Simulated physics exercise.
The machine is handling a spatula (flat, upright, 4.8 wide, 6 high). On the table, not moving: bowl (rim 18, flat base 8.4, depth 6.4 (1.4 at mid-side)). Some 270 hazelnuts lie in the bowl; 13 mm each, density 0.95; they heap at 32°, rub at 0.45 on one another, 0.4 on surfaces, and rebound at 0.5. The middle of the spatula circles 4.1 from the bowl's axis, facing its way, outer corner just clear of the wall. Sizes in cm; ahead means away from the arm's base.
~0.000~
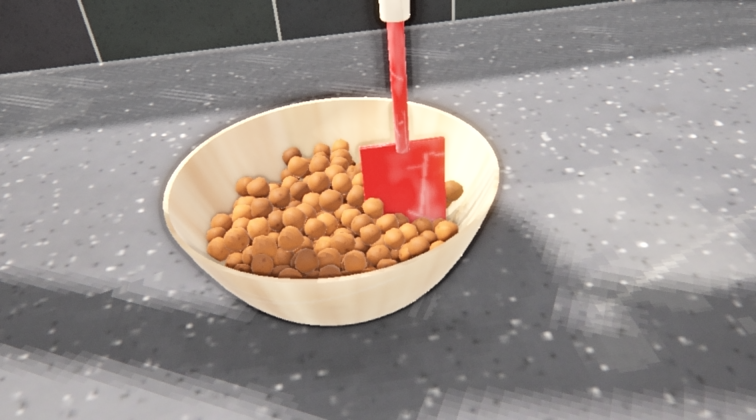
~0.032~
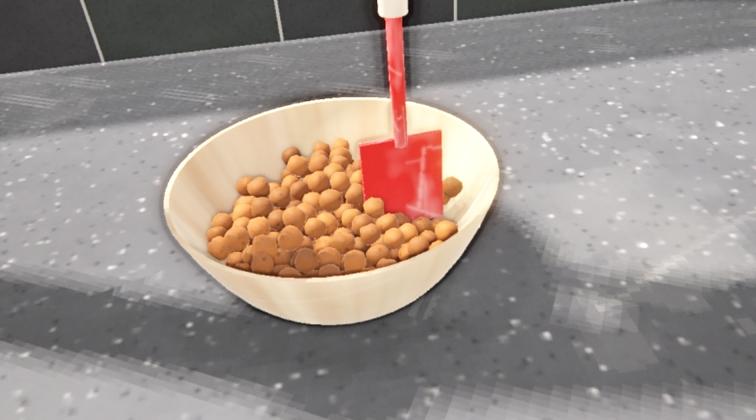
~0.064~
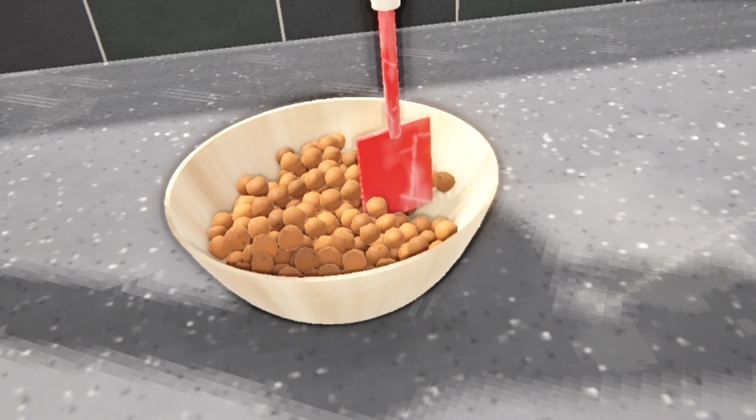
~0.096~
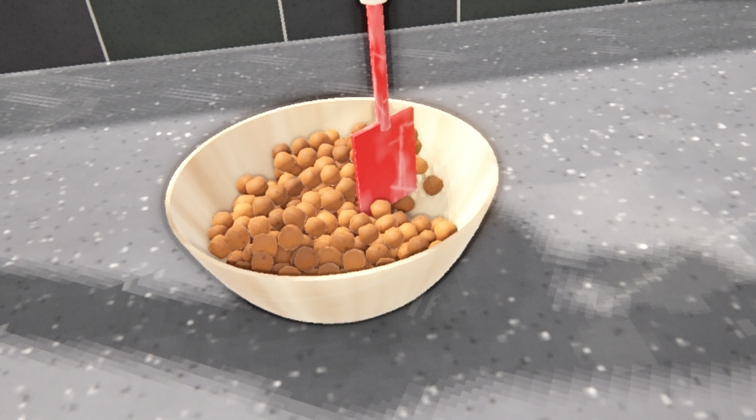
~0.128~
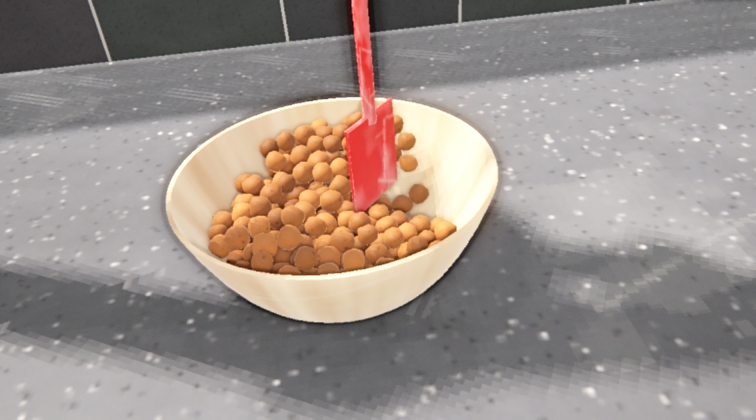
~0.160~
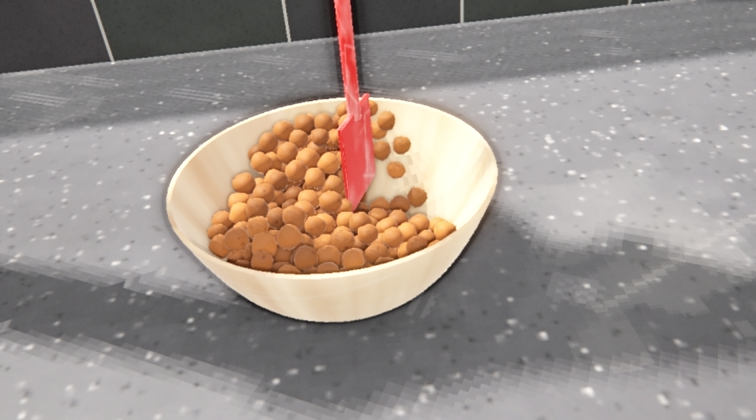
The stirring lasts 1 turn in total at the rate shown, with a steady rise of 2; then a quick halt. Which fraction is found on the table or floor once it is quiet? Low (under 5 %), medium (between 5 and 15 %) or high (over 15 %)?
Answer: Medium; between 5 and 15 % of the hazelnuts finish on the table or floor.
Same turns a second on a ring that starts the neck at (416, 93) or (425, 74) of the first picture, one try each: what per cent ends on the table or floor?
About 10 and 0 per cent.
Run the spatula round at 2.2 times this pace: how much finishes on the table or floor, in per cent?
Some 35 per cent.
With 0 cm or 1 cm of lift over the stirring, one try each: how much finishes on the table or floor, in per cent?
About 15 and 10 per cent.
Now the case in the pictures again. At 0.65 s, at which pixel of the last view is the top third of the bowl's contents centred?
Around (411, 218).
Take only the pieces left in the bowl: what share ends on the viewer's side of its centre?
Roughly 45 per cent.
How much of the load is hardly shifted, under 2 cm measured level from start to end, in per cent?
About 15 per cent.
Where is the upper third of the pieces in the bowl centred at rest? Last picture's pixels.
Near (396, 185).
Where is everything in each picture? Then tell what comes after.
The first picture shows spatula neck at (401, 118), 0° round; upper third of the load around (322, 209), from x 215 to 455, top at y 150; 273 in the bowl.
The second picture shows spatula neck at (399, 113), 6° round; upper third of the load around (330, 203), from x 220 to 450, top at y 150.
The third picture shows spatula neck at (392, 104), 21° round; upper third of the load around (330, 189), from x 220 to 445, top at y 140.
The fourth picture shows spatula neck at (381, 97), 36° round; upper third of the load around (330, 183), from x 220 to 445, top at y 130.
The fifth picture shows spatula neck at (367, 92), 51° round; upper third of the load around (320, 174), from x 220 to 445, top at y 115.
The sixth picture shows spatula neck at (351, 88), 65° round; upper third of the load around (309, 170), from x 220 to 445, top at y 110; 273 in the bowl.
By 0.40 s, 180° round, highest piece 9 above the table; 267 in the bowl, 2 on the table or floor, 4 in flight or on the tool.
By 0.65 s, 294° round, highest piece 8 above the table; 252 in the bowl, 18 on the table or floor, 3 in flight or on the tool.
By 0.97 s, 0° round, highest piece 6 above the table; 247 in the bowl, 26 on the table or floor.
By 1.67 s, 0° round, highest piece 6 above the table; 247 in the bowl, 26 on the table or floor.
Final count, 247 in the bowl, 26 on the table or floor. That is 10 % on the table or floor.
